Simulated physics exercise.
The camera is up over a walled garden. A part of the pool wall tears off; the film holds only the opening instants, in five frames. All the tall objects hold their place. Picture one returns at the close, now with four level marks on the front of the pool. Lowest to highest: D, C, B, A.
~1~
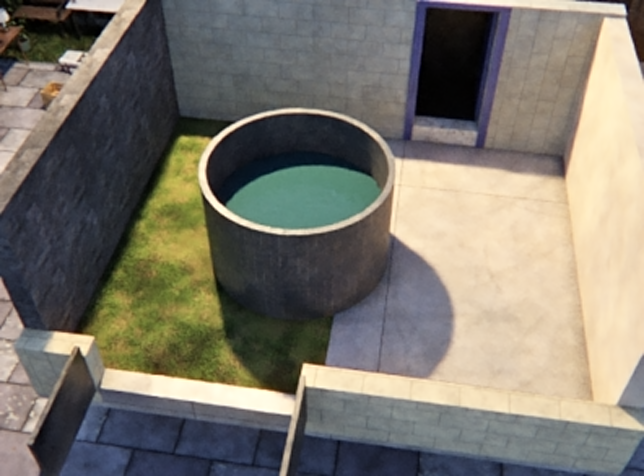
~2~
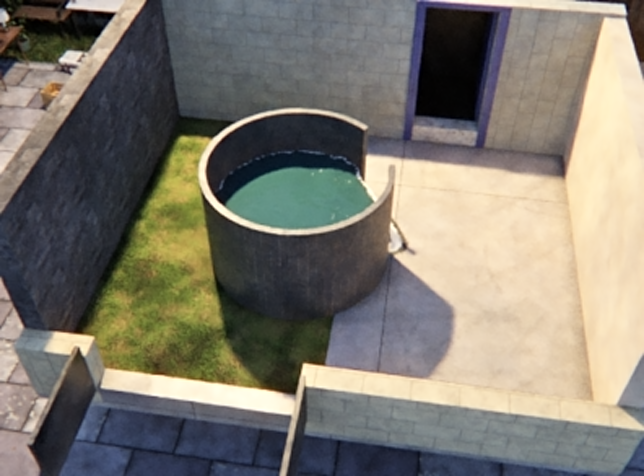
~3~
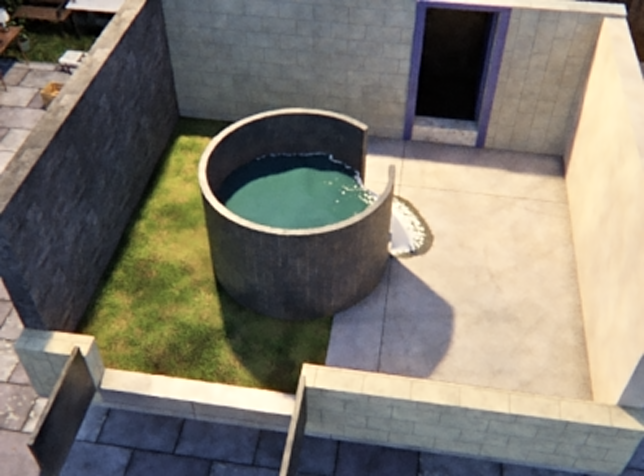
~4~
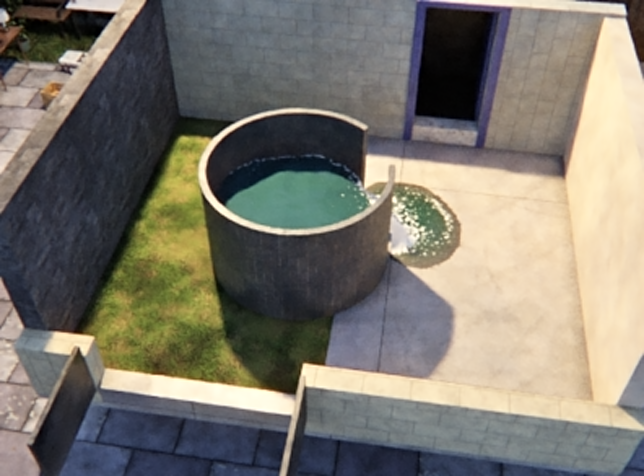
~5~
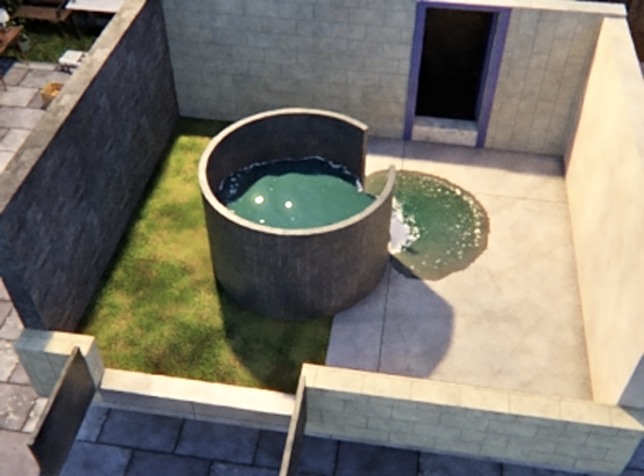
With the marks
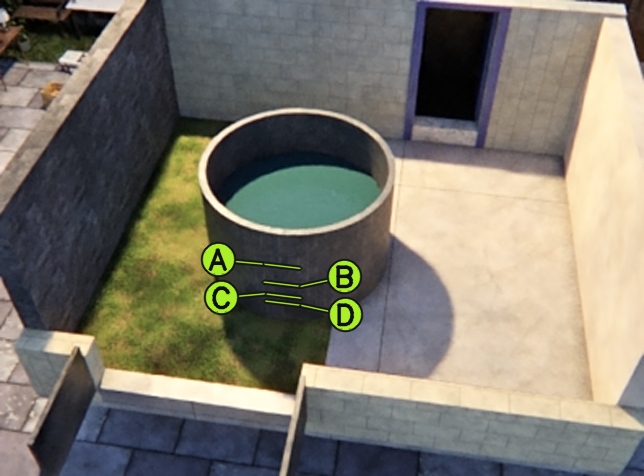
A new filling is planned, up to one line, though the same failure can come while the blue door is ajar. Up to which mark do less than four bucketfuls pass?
Take A.
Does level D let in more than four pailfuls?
No.
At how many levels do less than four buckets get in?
All four.
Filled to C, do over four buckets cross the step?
No.
On the marked copy, A at (281, 266); B at (282, 284); C at (282, 295); D at (283, 303); from the bottom up D, C, B, A.
Choosing A, a bucket or two gets in.
Choosing B, nothing gets over.
Choosing C, nothing gets over.
Choosing D, nothing gets over.
